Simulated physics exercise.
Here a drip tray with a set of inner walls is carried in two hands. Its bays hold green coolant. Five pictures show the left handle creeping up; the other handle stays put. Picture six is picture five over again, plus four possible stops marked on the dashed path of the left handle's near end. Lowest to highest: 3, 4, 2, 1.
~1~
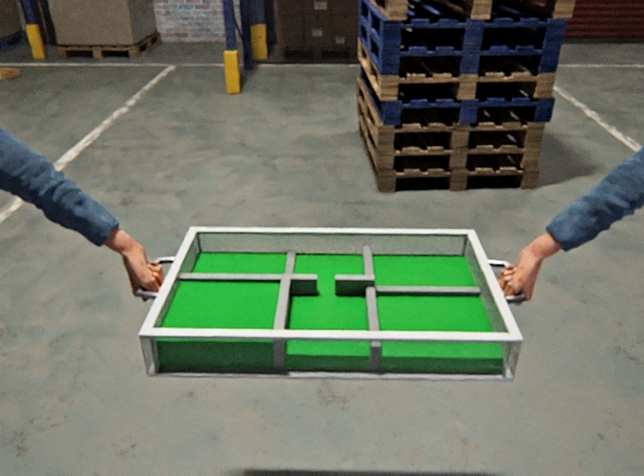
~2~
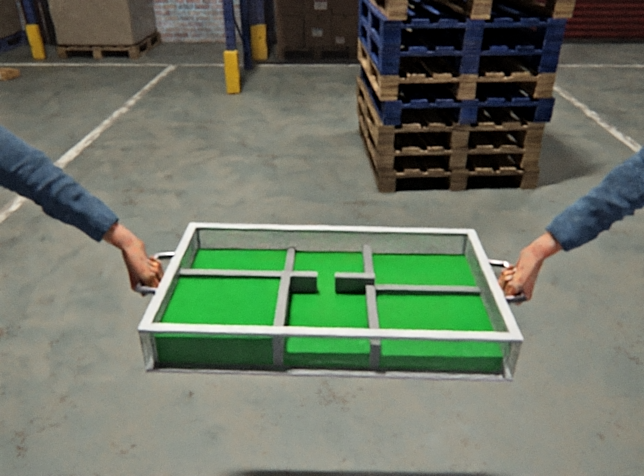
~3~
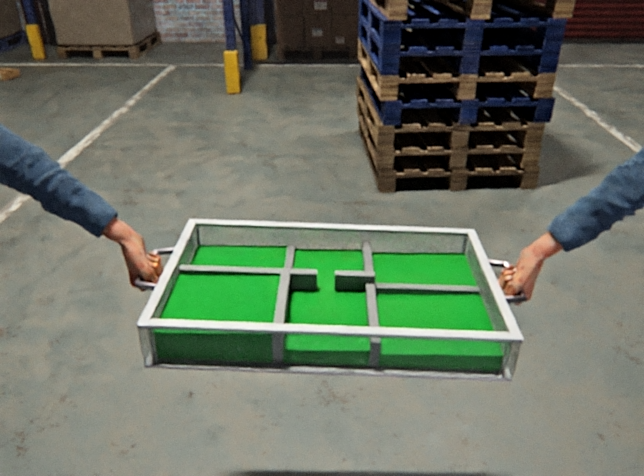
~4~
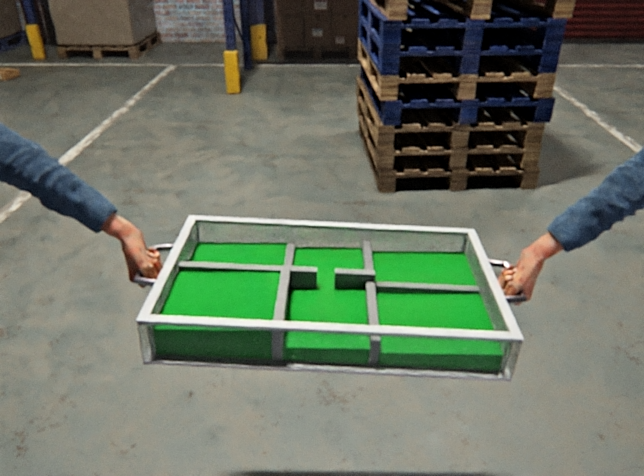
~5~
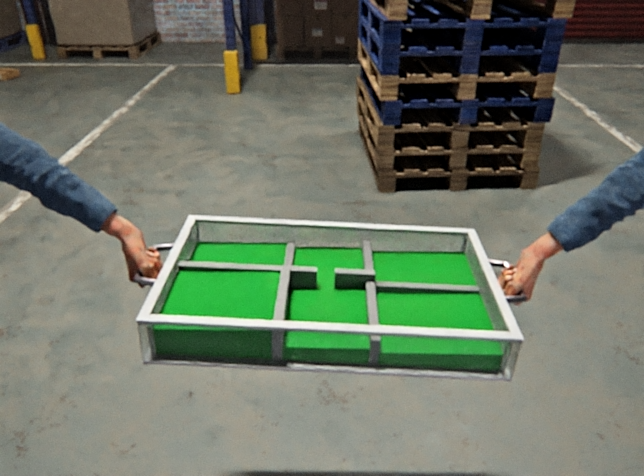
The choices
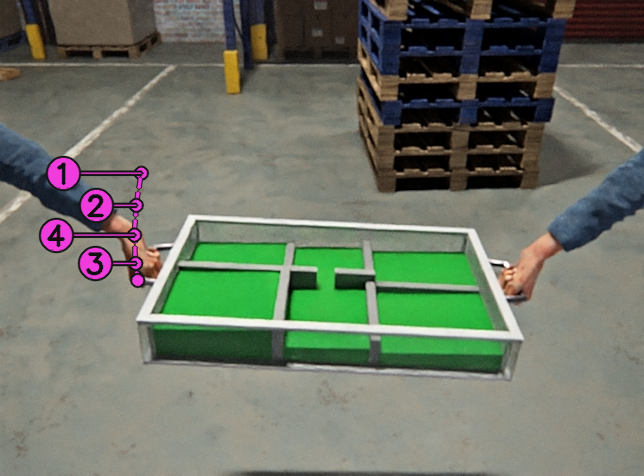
A shallow, pale-framed tray with clear sides and grey inner walls, its bays holding bright green liquid, is held by its end handles between two blue-sleeved arms. The fixed view looks slightly down across a grey warehouse floor with white lines, blue and wooden pallets stacked behind to the right, and yellow-based posts at left. The left hand rises slightly, tilting the tray gently down to the right, while the background stays still.
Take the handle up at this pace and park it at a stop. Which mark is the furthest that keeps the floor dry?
2 will do.
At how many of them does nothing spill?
Three of them.
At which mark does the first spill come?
That would be 1.
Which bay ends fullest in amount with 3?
It is the front left one.
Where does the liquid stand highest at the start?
That is the front left bay.
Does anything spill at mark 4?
No, not at all.
In magenta, 1 at (141, 173); 2 at (136, 205); 3 at (135, 263); 4 at (134, 235).
Choosing 1, about 11 % goes over the rim.
Choosing 2, nothing spills; the front right bay holds the most.
Choosing 3, nothing spills; the front left bay holds the most.
Choosing 4, nothing spills; the front left bay holds the most.
